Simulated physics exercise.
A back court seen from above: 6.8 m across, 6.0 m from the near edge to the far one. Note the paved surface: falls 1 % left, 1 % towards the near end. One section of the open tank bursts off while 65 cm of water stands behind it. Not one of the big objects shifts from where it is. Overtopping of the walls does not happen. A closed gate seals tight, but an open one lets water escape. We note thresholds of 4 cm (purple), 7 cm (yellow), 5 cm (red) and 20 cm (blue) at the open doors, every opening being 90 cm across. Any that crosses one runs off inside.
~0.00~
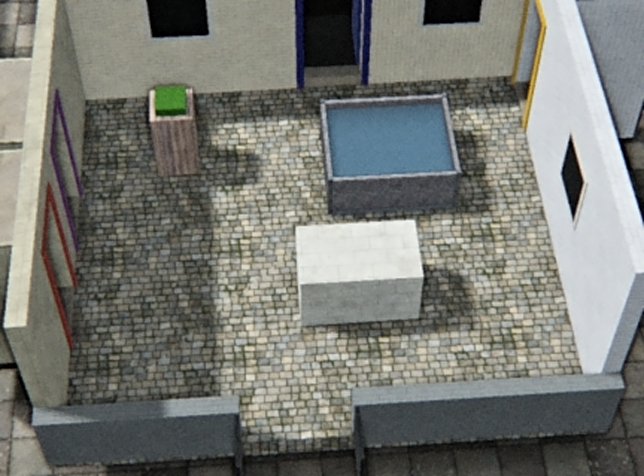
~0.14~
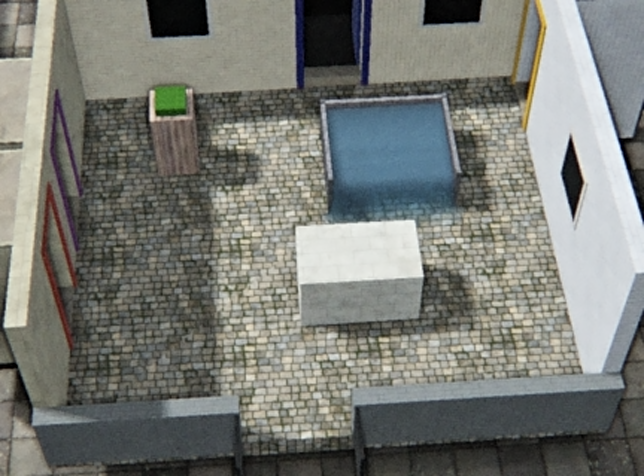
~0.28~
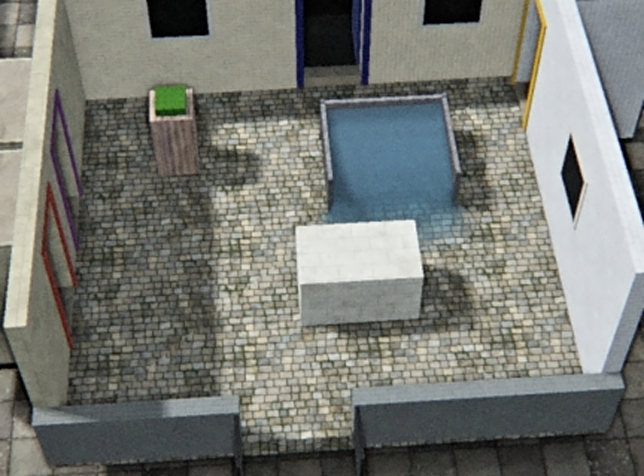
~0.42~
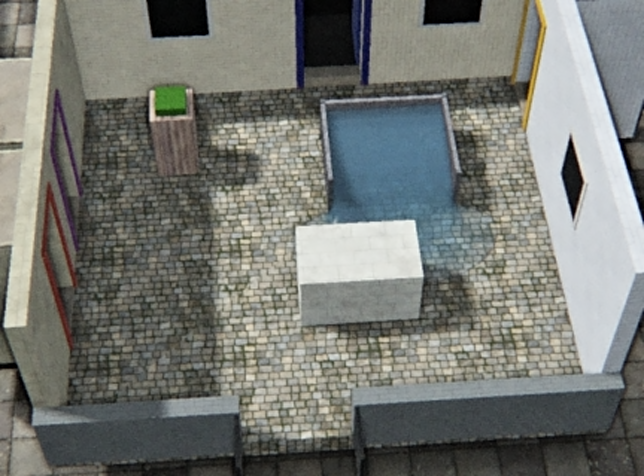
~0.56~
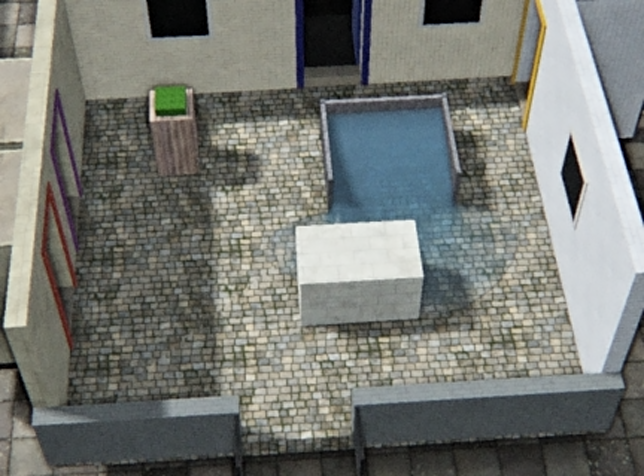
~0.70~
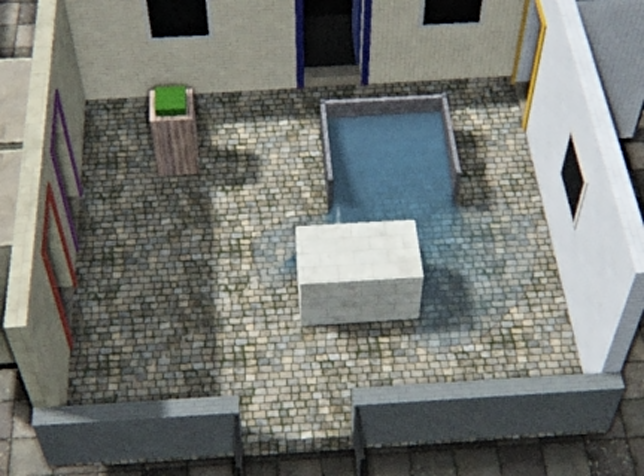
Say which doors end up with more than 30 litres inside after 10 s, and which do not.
In the end the purple door will overshoot the limit. The yellow door will undershoot the limit. The red door will overshoot the limit. The blue door will undershoot the limit.
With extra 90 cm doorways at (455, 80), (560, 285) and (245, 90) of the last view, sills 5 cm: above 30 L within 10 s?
Note, doorways in listed order: Stays short, goes beyond, stays short.
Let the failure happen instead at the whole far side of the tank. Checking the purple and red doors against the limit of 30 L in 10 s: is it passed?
Measured against that limit, purple comes out short of it and red comes out short of it.
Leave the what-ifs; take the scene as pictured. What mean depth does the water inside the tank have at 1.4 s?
It averages close to 23 centimetres.
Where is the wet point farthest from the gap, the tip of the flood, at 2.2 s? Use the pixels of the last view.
That lands around (72, 342) in the last picture.
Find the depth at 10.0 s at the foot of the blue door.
Roughly 1.5 cm deep.
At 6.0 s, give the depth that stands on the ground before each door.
You'd see purple at 5 cm, yellow at 1 cm, red at 11 cm and blue at 0 cm.
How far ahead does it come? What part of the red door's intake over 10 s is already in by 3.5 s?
Share: ~ 25 %.
After 1.4 s water covers 30 % of the floor and is deepest (41 cm) near (371, 258); purple door not reached, yellow door not reached, red door not reached, blue door not reached.
After 2.2 s water covers 50 % of the floor and is deepest (37 cm) near (585, 402); purple door 7 cm at the sill, 0 L in, yellow door not reached, red door 8 cm at the sill, 0 L in, blue door not reached.
After 3.5 s water covers 65 % of the floor and is deepest (18 cm) near (550, 311); purple door 12 cm at the sill, 49 L in, yellow door not reached, red door 9 cm at the sill, 27 L in, blue door not reached.
After 6.0 s water covers 80 % of the floor and is deepest (20 cm) near (66, 438); purple door 5 cm at the sill, 84 L in, yellow door not reached, red door 11 cm at the sill, 38 L in, blue door not reached.
After 10.0 s water covers 90 % of the floor and is deepest (8 cm) near (73, 331); purple door 6 cm at the sill, 99 L in, yellow door 2 cm at the sill, 0 L in, red door 8 cm at the sill, 107 L in, blue door 1 cm at the sill, 0 L in.
